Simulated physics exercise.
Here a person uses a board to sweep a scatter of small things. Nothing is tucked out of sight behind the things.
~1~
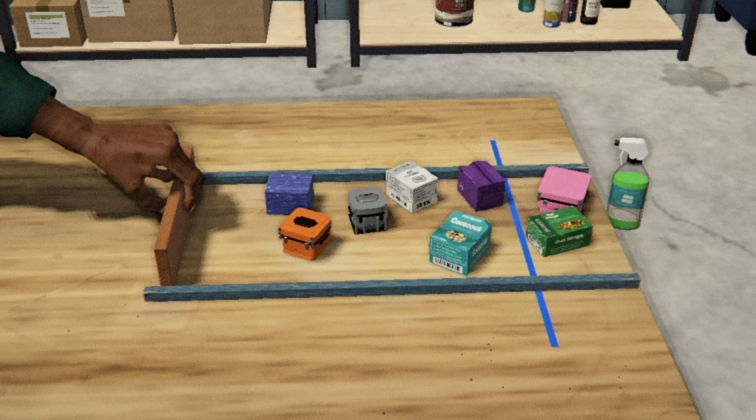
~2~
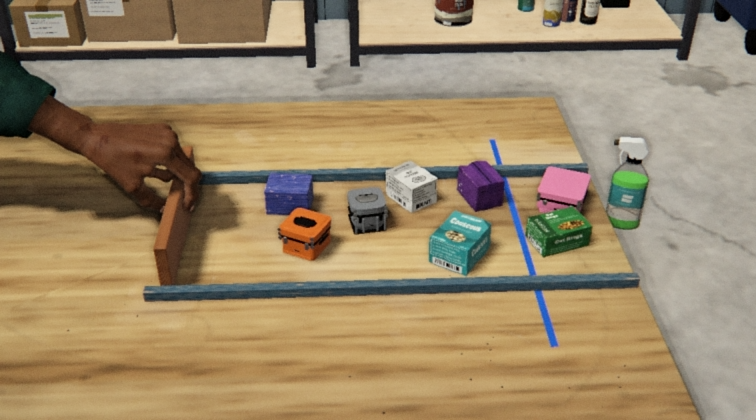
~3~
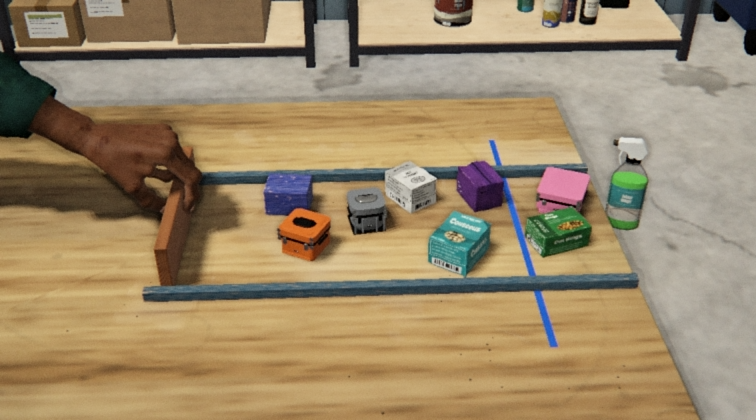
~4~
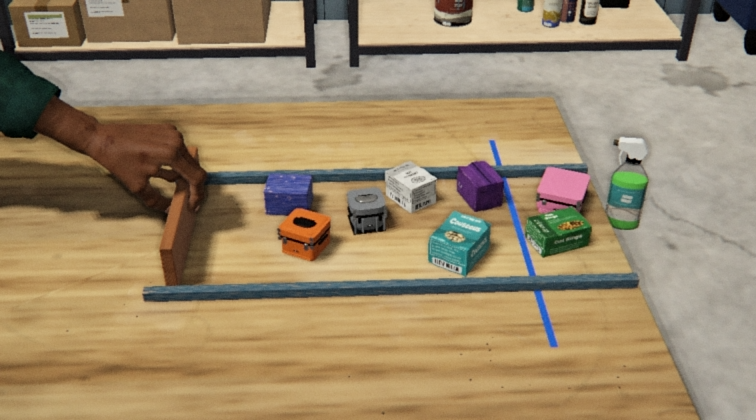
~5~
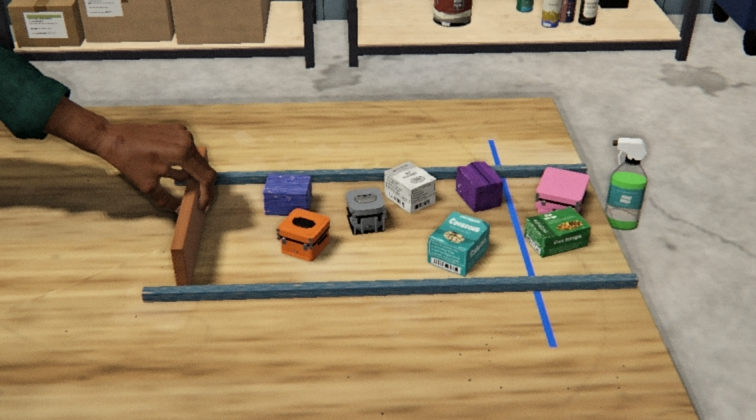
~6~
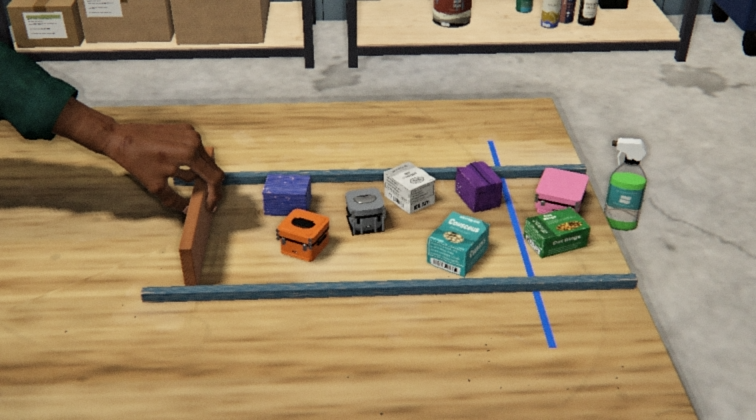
A hand held a wooden board upright at the left end of a tabletop lane, kept still at first, then slid it slightly right toward the scattered colourful boxes and cases, which stayed practically still.
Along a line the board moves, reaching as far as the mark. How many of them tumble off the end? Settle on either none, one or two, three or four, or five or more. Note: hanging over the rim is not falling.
The number that falls off comes to one or two.
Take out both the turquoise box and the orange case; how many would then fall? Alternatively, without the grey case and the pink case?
Taking the two tries in turn, it comes to 1 and 0.
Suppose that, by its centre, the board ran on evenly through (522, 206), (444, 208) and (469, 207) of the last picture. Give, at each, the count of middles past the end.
Result per place: 2; 0; 0.
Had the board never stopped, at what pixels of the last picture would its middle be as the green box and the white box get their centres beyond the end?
Green box over the end: About (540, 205). White box over the end: About (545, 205).
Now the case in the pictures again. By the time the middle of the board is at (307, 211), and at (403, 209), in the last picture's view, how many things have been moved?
Respectively 2 and 6.
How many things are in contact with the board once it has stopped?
The number is 4.
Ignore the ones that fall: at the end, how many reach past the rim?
Count: 2.
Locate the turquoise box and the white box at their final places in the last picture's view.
The first comes to rest at (560, 255), and the second at (569, 188).
Soon after, none off yet; pink case at rest near (561, 194); green box at rest near (557, 232); purple box at rest near (479, 186).
After that, none off yet; pink case at rest near (561, 194); green box at rest near (557, 232); purple box displaced about its own width near (509, 186).
In the end, the number that fall off is one or two; gone, pink case.
